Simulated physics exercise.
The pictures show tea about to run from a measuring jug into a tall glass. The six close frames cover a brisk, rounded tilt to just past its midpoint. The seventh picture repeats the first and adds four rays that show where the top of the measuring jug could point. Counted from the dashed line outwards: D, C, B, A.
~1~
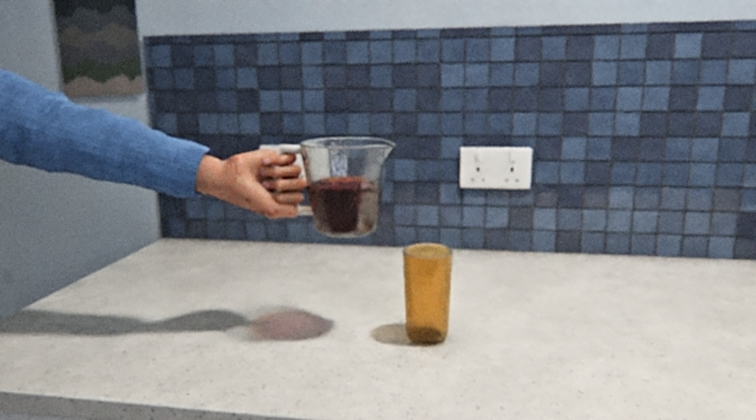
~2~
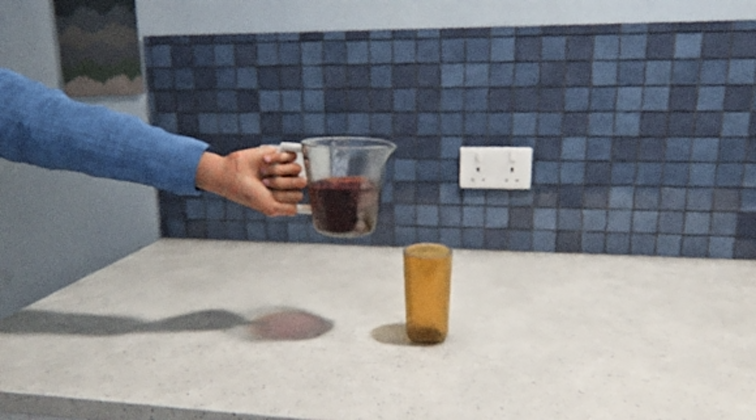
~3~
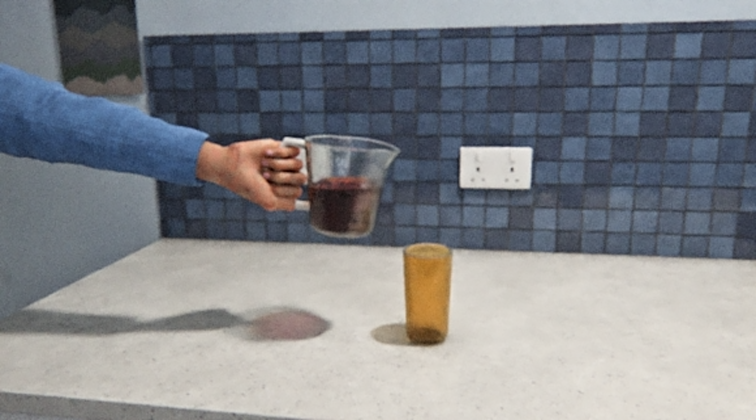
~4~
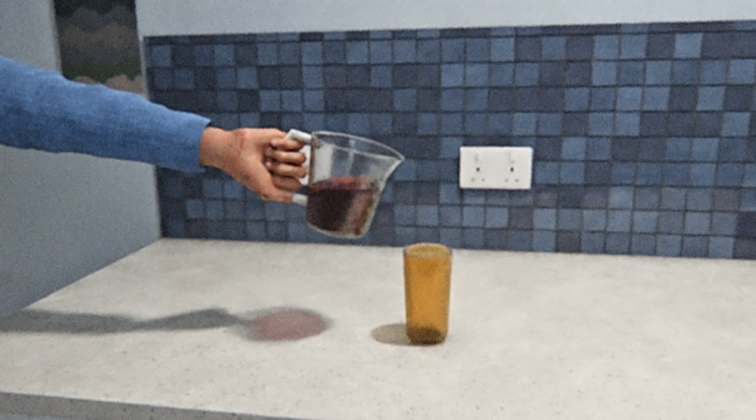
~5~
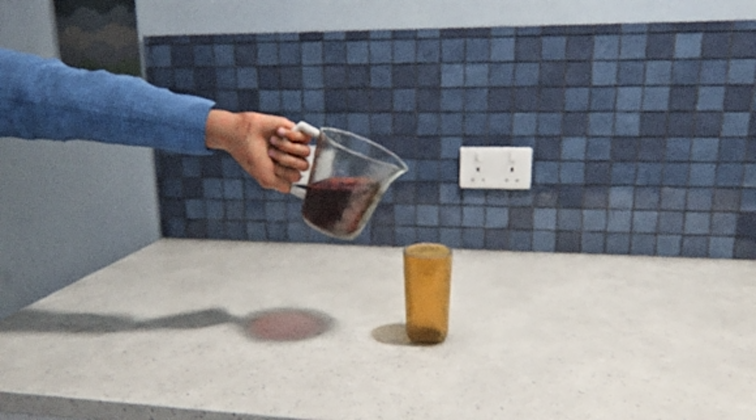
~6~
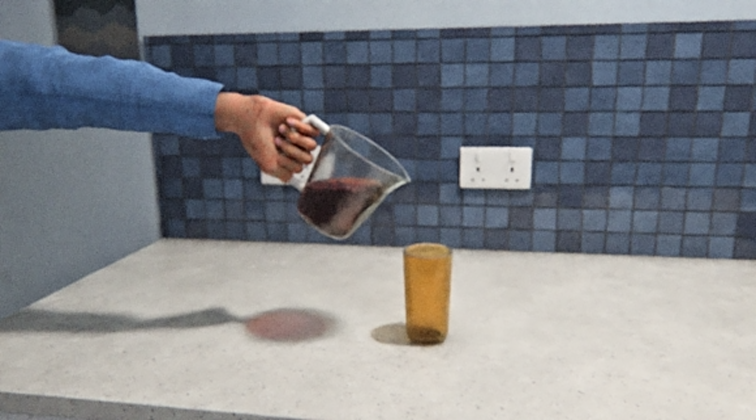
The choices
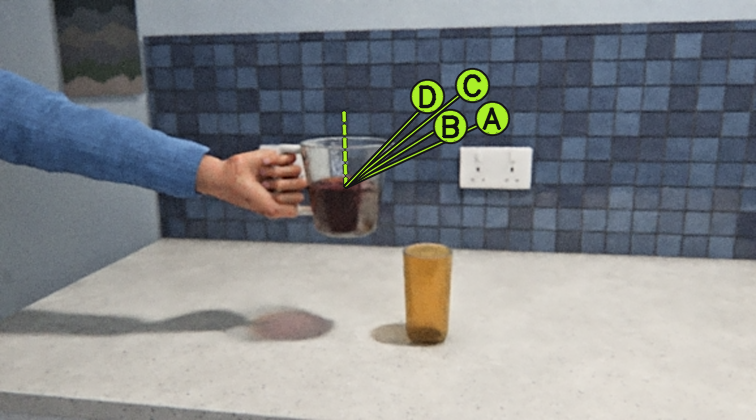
At the start, a hand in a blue sleeve holds a clear jug of dark red liquid upright, above and left of a tall amber glass on a pale counter. The hand then steadily tilts the jug rightward, its handle rising, while the glass stays still and no liquid leaves.
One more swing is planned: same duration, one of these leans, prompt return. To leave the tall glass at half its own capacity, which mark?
Tilt A does it best.
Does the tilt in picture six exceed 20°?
Yes, it does.
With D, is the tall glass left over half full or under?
Under.
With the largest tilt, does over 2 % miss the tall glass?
No, it does not.
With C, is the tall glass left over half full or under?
Under.
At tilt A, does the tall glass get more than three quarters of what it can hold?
No.
In lime, A at (477, 125); B at (433, 132); C at (458, 95); D at (417, 112).
With A, the tall glass ends with about 50 % of what it can hold.
With B, the tall glass ends with about 29 % of what it can hold.
With C, the tall glass ends with about 12 % of what it can hold.
With D, the tall glass ends with about 3 % of what it can hold.
